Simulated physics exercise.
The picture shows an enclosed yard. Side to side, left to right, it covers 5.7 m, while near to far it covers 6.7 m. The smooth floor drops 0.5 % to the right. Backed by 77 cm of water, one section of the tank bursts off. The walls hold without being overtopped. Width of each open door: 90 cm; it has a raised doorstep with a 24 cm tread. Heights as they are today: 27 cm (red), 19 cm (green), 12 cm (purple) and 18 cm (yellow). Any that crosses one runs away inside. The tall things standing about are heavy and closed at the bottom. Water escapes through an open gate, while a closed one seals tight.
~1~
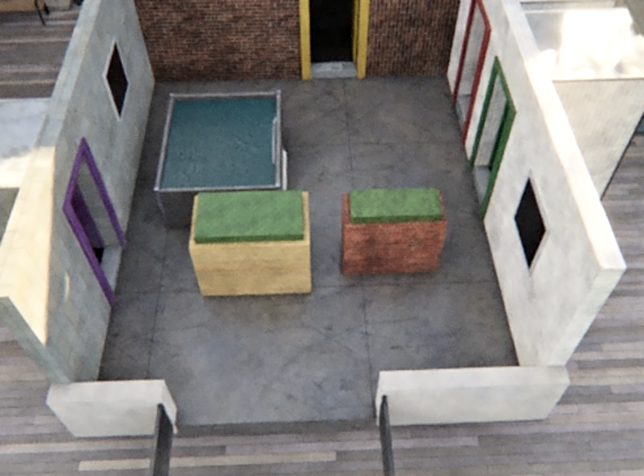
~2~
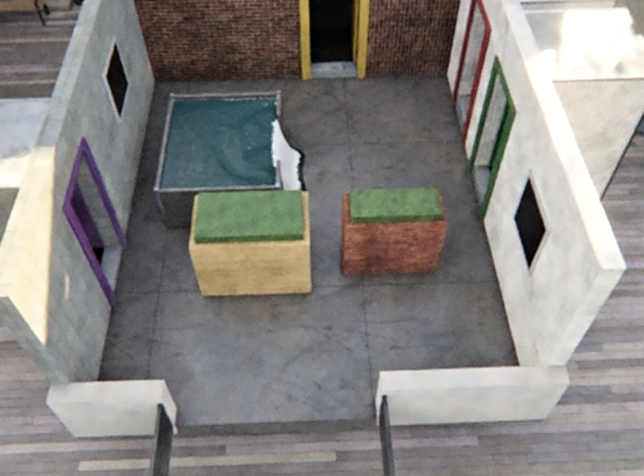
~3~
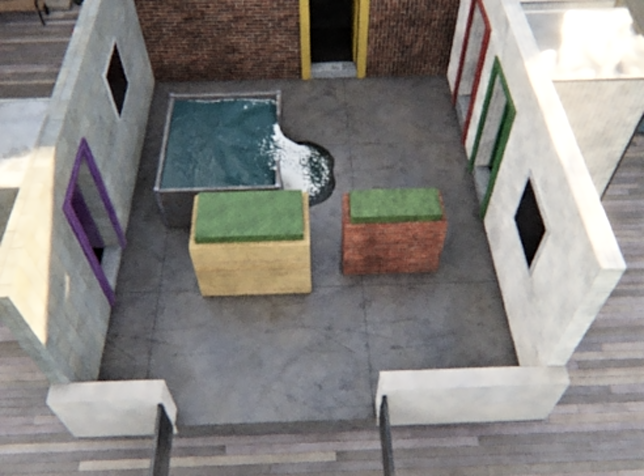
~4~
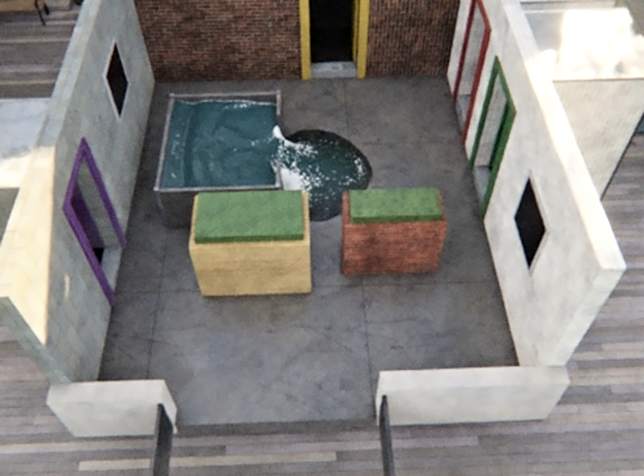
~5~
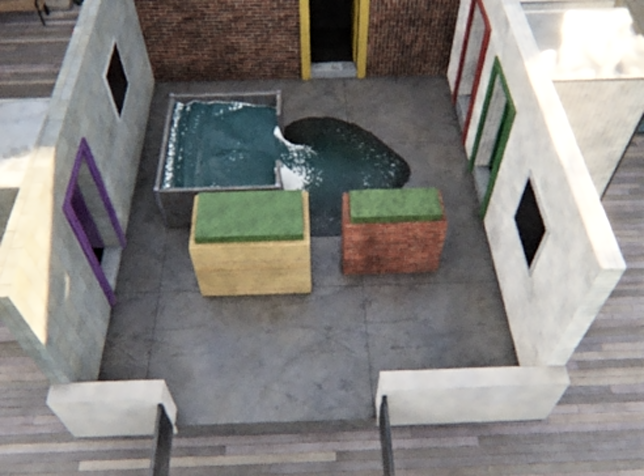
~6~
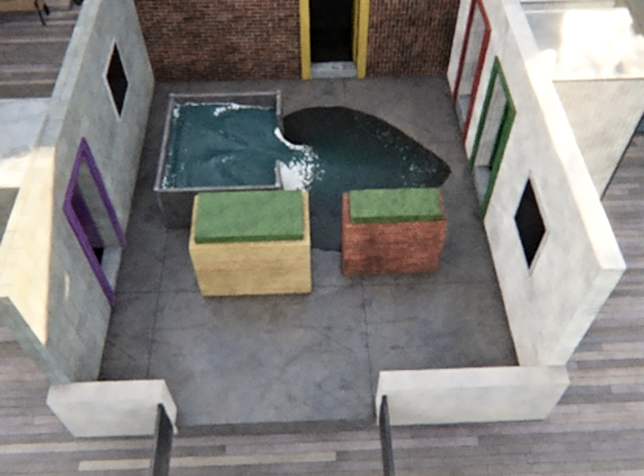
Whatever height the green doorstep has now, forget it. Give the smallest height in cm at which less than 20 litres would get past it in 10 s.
Close to 27 cm is just enough.
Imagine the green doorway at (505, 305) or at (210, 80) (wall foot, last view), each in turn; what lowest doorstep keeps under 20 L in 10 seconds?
Roughly 5.5 cm, then roughly 10.0 cm.
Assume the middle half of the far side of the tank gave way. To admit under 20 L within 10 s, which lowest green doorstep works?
Some 5.0 centimetres.
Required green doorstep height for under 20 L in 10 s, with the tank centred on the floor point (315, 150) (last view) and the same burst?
Then about 27 centimetres at the least.
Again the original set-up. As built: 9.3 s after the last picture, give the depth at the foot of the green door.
Depth: Near 10.5 cm.
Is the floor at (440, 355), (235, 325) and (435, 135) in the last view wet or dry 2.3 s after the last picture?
First wet through, second bone-dry, third wet through.
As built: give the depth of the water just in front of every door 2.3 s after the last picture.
Lab note, cm: Red 24; green 24; purple 0; yellow 8.
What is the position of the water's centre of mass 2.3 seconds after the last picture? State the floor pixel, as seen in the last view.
Near (334, 171).
Then, 0.7 s after the last picture water covers 35 % of the floor, deepest (44 cm) near (286, 173); 32 cm at the green door, 16 litres in over its 19 cm doorstep.
Then, 2.3 s after the last picture water covers 45 % of the floor, deepest (28 cm) near (286, 173); 24 cm at the green door, 95 litres in over its 19 cm doorstep.
Then, 9.3 s after the last picture water covers 100 % of the floor, deepest (14 cm) near (276, 98); 10 cm at the green door, 106 litres in over its 19 cm doorstep.
At the green door as built, the water peaked near 33 cm, 1.3 s after the last picture.
With a doorstep of 24.5 cm, 38 litres would have come in within the 10 s; with 33.5 cm, 1 litre. So under 20 litres takes about 27 cm.
